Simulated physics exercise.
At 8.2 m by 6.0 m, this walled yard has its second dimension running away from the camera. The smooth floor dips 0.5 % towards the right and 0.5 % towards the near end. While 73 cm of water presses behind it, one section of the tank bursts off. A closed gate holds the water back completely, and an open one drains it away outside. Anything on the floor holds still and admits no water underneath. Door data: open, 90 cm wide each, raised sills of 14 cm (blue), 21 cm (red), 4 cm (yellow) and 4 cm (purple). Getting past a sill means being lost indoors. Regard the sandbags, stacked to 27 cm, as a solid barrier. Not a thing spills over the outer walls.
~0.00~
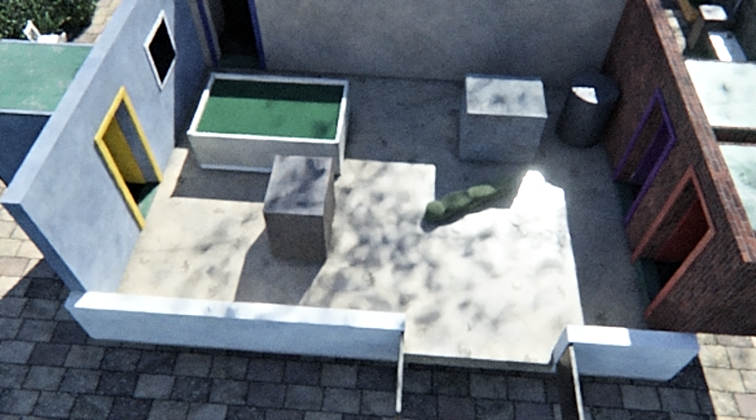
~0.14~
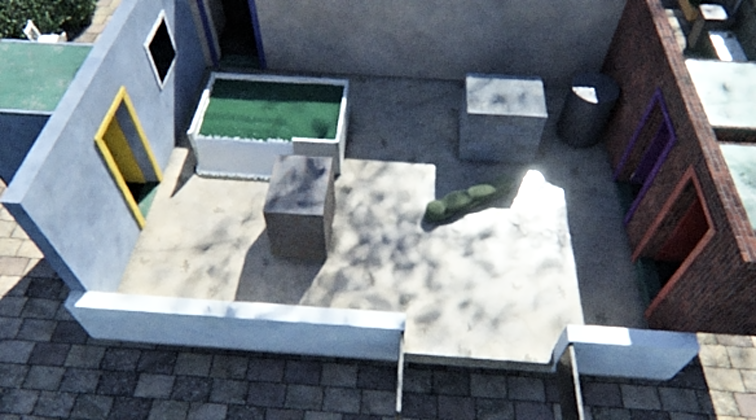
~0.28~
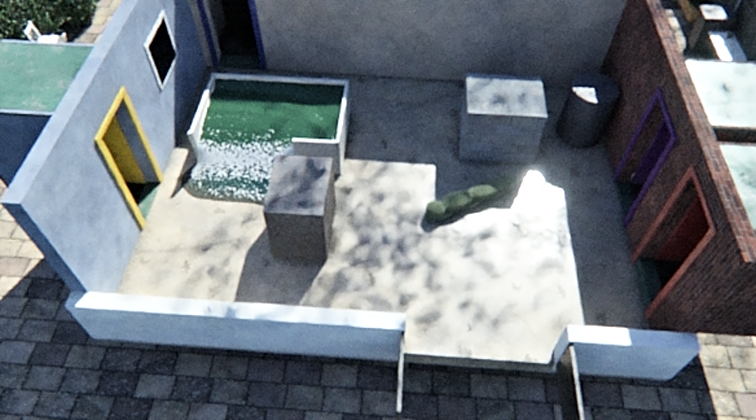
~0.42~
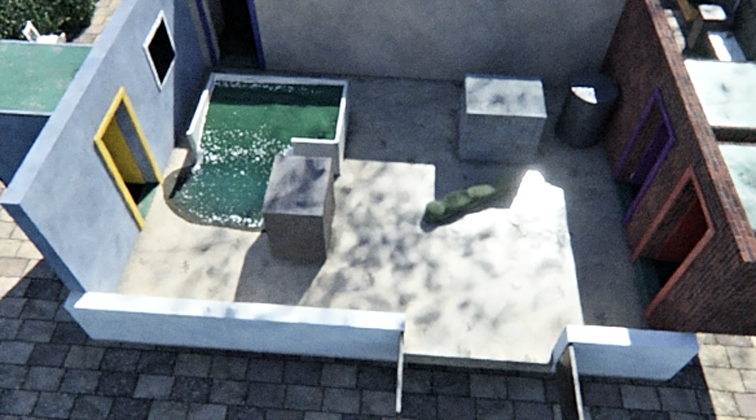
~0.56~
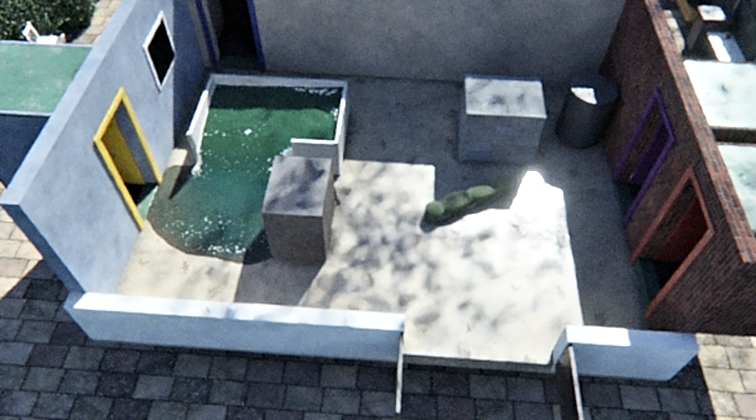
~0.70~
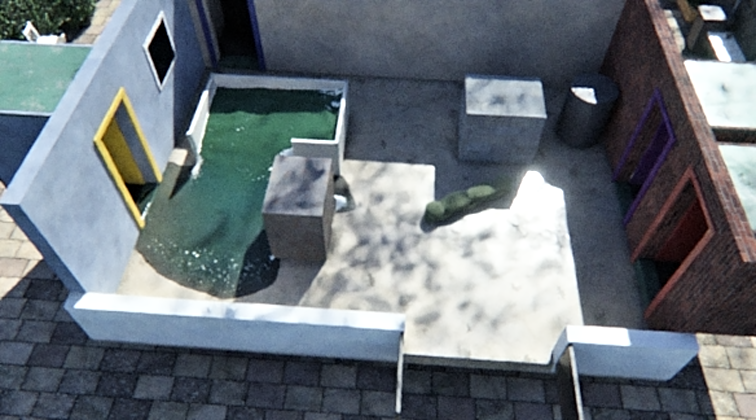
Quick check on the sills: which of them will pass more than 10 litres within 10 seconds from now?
In the end at the blue door I expect the water to hold within the limit, at the red door I expect the water to hold within the limit, at the yellow door I expect the water to rise above the limit, at the purple door I expect the water to rise above the limit.
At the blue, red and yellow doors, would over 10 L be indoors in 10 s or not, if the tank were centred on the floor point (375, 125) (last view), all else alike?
Then: Blue below, red under, yellow above.
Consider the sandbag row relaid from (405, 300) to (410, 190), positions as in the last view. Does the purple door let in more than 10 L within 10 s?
Checked against the limit, purple is fine.
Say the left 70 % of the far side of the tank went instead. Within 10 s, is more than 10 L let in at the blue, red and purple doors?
Blue beyond, red short, purple short.
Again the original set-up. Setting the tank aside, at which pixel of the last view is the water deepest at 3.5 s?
Close to (269, 238).
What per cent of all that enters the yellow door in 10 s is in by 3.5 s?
Estimate: Around 40 per cent.
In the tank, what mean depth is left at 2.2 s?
About 27 centimetres on average.
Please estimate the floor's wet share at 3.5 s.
45 %.
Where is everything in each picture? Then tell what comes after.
The first picture shows still water, 73 cm deep, in the tank at (273, 110).
In the second picture, water pours out at (247, 155) and has run 0.9 m, to (198, 172); typically 10 cm deep outside, 73 cm at the tank's back.
In the third picture, the front is at (188, 185), 1.2 m from the gap at (248, 158); 1.4 m2 of floor is under water; 72 cm left at the back of the tank.
In the fourth picture, water pours out at (248, 159) and has run 1.5 m, to (169, 197); typically 12 cm deep outside, 64 cm at the tank's back.
In the fifth picture, water pours out at (247, 161) and has run 2.0 m, to (253, 259); typically 10 cm deep outside, 64 cm at the tank's back.
In the sixth picture, water pours out at (248, 160) and has run 2.6 m, to (233, 294); typically 8 cm deep outside, 60 cm at the tank's back.
After 1.4 s water covers 25 % of the floor and is deepest (50 cm) near (119, 317); blue door not reached, red door not reached, yellow door 10 cm at the sill, 18 L in, purple door not reached.
After 2.2 s water covers 30 % of the floor and is deepest (48 cm) near (108, 317); blue door not reached, red door not reached, yellow door 10 cm at the sill, 77 L in, purple door not reached.
After 3.5 s water covers 45 % of the floor and is deepest (34 cm) near (269, 238); blue door not reached, red door not reached, yellow door 19 cm at the sill, 163 L in, purple door not reached.
After 6.0 s water covers 70 % of the floor and is deepest (17 cm) near (143, 319); blue door 5 cm at the sill, 0 L in, red door 14 cm at the sill, 0 L in, yellow door 13 cm at the sill, 326 L in, purple door 10 cm at the sill, 19 L in.
After 10.0 s water covers 90 % of the floor and is deepest (10 cm) near (649, 355); blue door 5 cm at the sill, 0 L in, red door 8 cm at the sill, 0 L in, yellow door 7 cm at the sill, 403 L in, purple door 10 cm at the sill, 71 L in.
